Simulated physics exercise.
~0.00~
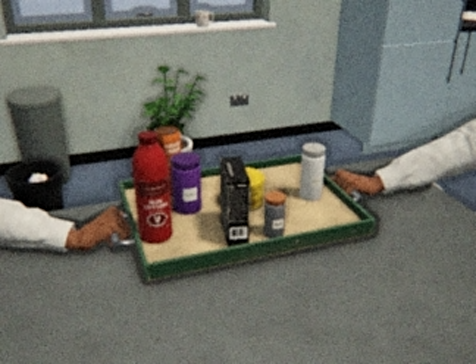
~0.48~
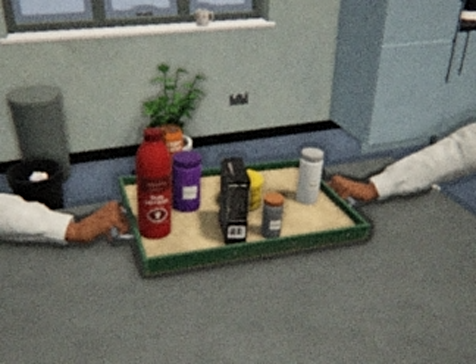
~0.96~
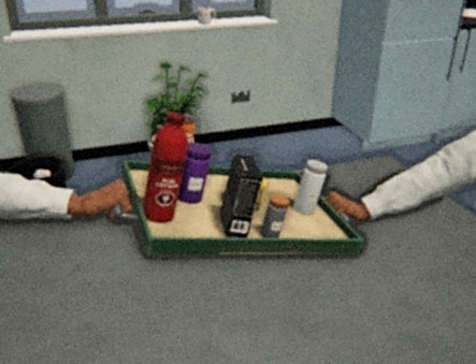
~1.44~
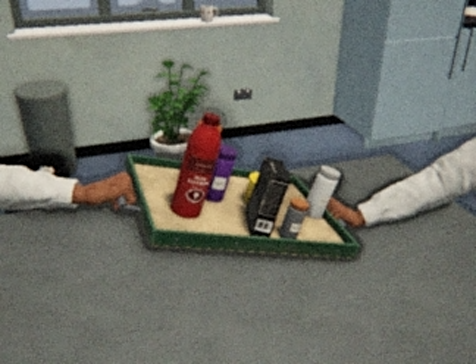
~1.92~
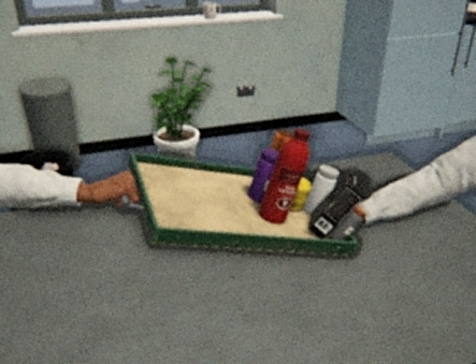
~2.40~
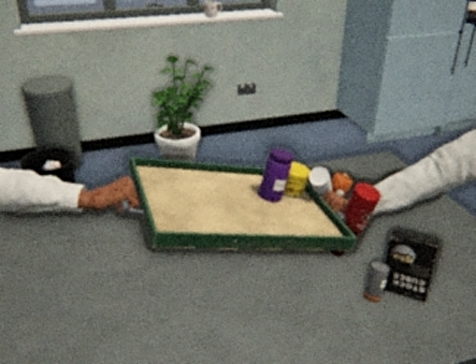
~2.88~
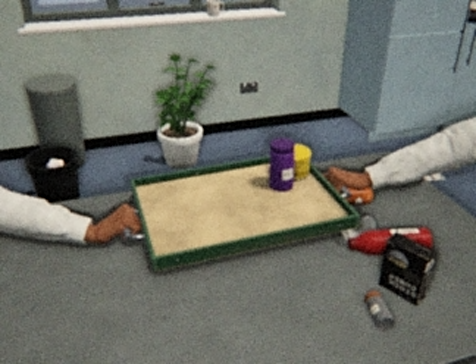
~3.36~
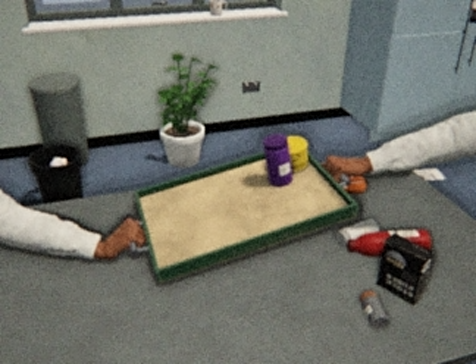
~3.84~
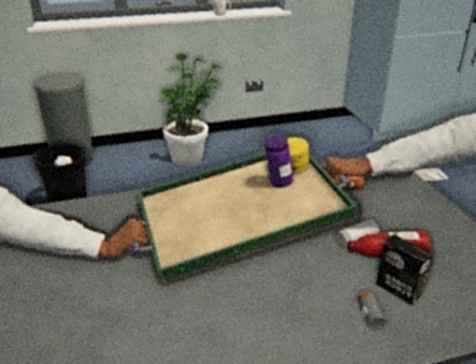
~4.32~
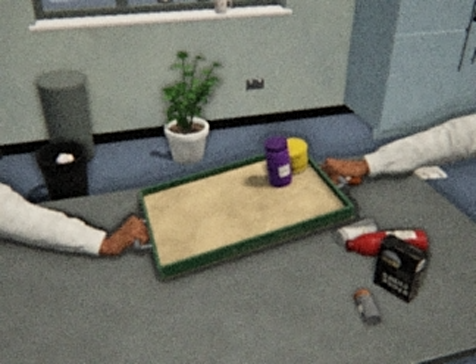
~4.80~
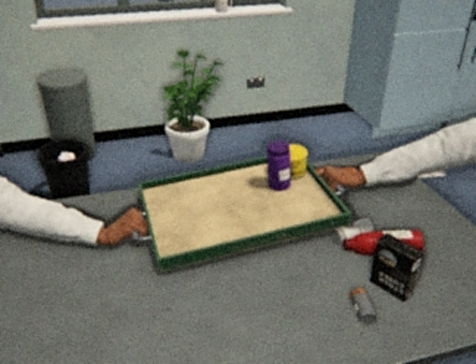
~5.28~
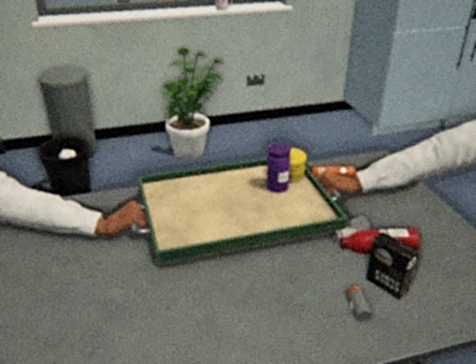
The clip opens on two hands holding a green-rimmed, sand-coloured tray over a grey table, loaded with a red bottle, a black packet, a purple jar, a yellow tub, and several smaller containers. The hands tip the tray down to the right, and the items lean and slide that way. The red bottle, black packet, grey shaker, white shaker and orange can go over the right edge. The hands then tilt the tray the other way, left side low, before levelling it. It ends with only the purple jar and yellow tub upright near the tray's far right corner, the fallen items lying beyond its right side.
